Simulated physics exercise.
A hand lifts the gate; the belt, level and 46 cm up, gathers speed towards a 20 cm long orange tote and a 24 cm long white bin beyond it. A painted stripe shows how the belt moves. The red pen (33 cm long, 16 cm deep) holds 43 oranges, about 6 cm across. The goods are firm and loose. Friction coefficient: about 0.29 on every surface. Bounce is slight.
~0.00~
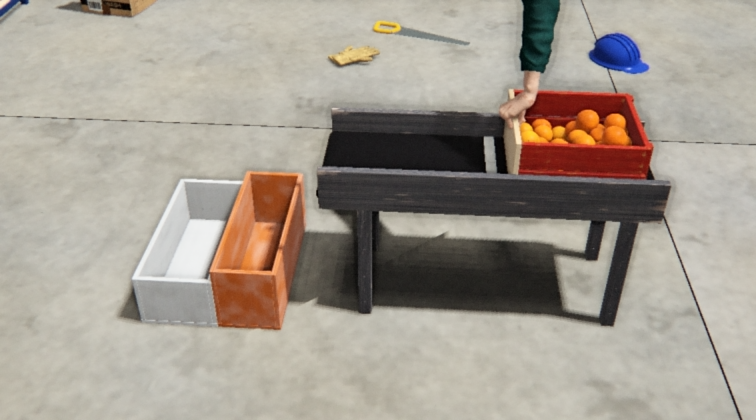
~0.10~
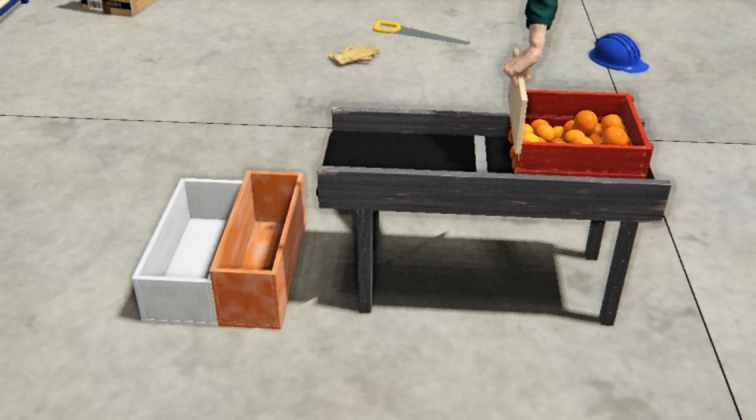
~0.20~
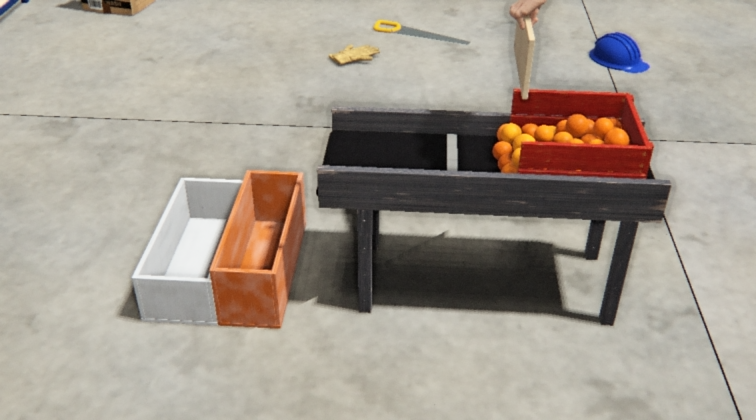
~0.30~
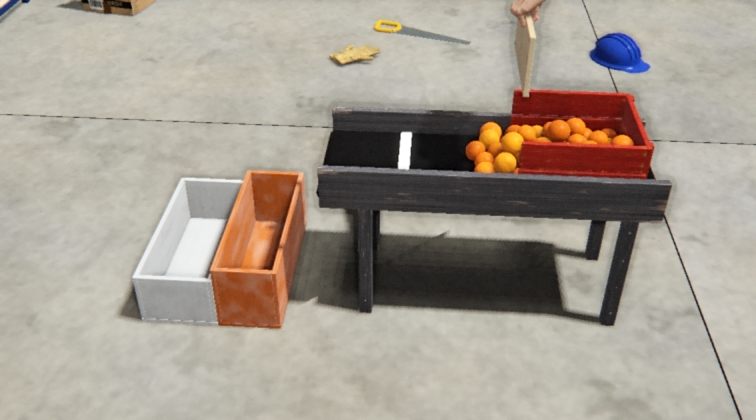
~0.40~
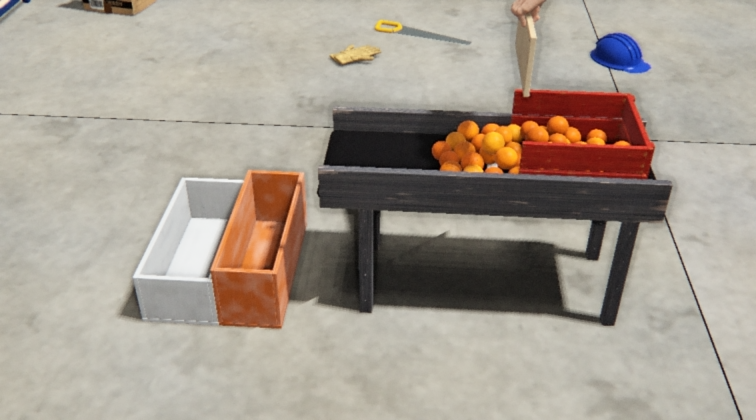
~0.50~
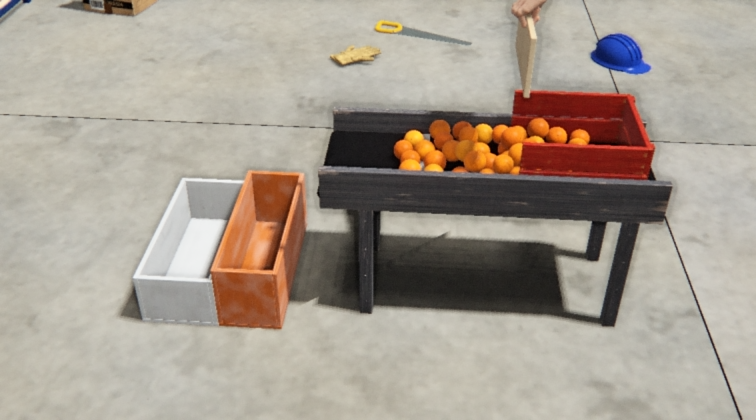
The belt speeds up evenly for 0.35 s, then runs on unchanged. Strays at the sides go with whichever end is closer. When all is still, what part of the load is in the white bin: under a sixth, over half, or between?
Expect between a sixth and a half of the load in the white bin.
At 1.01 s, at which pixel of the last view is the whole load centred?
At about (288, 161).
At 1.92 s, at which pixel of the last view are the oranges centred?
Around (251, 255).
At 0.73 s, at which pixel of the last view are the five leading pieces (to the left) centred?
Near (313, 152).
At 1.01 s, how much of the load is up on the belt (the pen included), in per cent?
Roughly 40 per cent.
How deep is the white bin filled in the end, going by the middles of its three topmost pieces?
Roughly 5 cm.
After 0.73 s, 6 still in the red pen, 33 on the belt and 4 in the air.
After 1.01 s, 4 in the orange tote, 18 on the belt and 21 in the air.
After 1.41 s, 19 in the orange tote, 17 in the white bin, 5 on the belt and 2 in the air.
When it is over (at 1.92 s), 26 in the orange tote and 17 in the white bin. Asked share, 17 of 43, 40 per cent.
